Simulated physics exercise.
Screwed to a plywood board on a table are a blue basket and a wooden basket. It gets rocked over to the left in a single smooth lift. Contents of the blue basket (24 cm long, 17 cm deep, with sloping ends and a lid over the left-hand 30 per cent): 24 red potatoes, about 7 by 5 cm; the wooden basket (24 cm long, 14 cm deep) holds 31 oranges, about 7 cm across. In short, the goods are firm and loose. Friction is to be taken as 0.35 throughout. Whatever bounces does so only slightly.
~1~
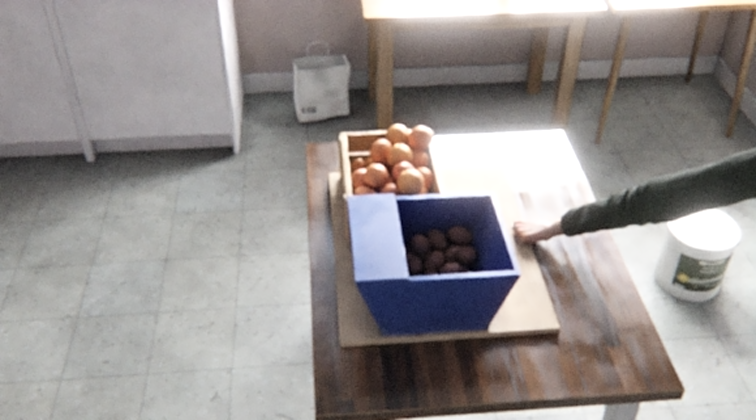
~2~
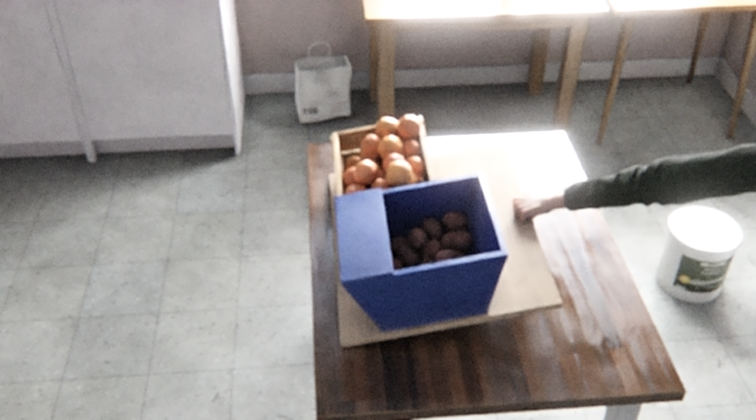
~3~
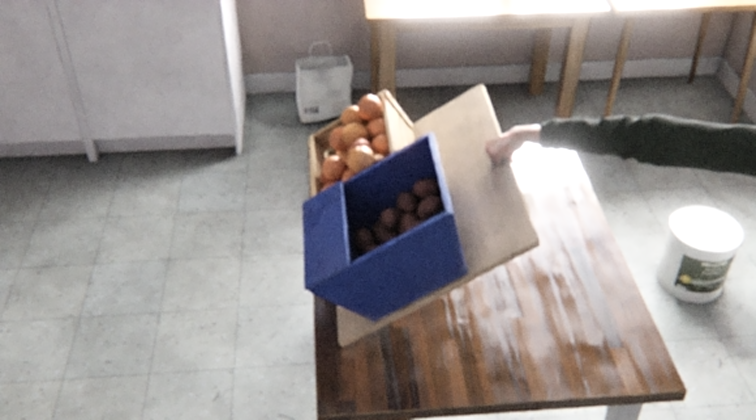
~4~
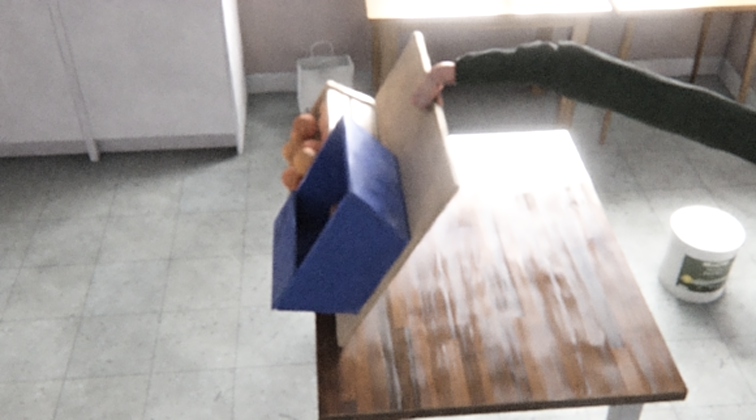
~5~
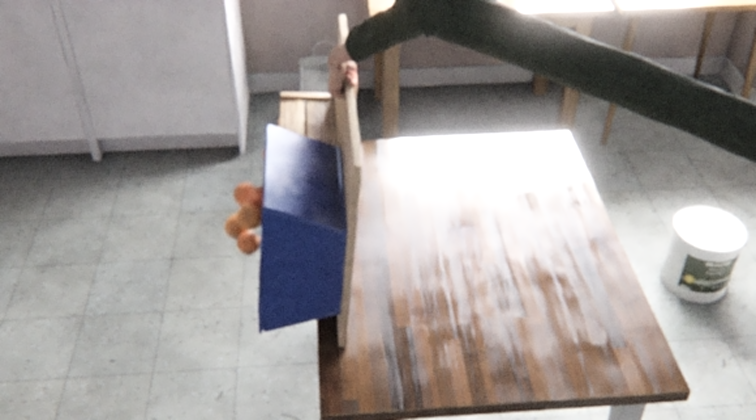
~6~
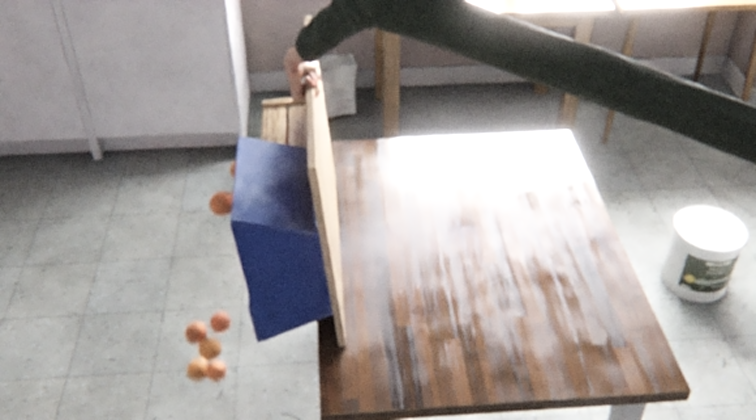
We see a hand lift the right side of a board holding a blue box of dark round items and a wooden crate of oranges, rocking it leftward until it stands upright, as several oranges drop out past the table's edge.
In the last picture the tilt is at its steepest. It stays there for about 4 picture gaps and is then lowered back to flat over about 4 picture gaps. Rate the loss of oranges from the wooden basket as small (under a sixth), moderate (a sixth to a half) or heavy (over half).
The loss is heavy.
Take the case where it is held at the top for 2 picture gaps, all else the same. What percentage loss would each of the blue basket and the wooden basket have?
That would cost blue basket 0 per cent of its load and wooden basket 80 per cent.
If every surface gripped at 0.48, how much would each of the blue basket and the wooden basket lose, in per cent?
Blue basket 10, wooden basket 90 per cent.
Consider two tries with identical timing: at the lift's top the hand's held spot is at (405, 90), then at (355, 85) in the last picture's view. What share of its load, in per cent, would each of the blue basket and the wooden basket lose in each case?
First try, then second: The blue basket sheds 0 then 0 per cent, and the wooden basket sheds 20 then 40 per cent.
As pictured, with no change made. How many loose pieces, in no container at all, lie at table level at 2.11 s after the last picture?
Near 0, by my count.
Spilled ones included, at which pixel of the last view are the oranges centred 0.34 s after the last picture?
Centred roughly at (221, 261).
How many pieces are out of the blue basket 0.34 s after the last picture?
Blue basket: About 2.
Then, 0.34 s after the last picture, tilt 95°; blue basket 22 in, 2 out and wooden basket 9 in, 22 out.
Then, 0.76 s after the last picture, tilt 95°; blue basket 22 in, 2 out and wooden basket 4 in, 27 out.
Then, 1.35 s after the last picture, tilt 11°; blue basket 22 in, 2 out and wooden basket 2 in, 29 out.
Final count (2.11 s after the last picture), blue basket 22 in, 2 out and wooden basket 2 in, 29 out. Asked share, 29 of 31, 94 per cent.
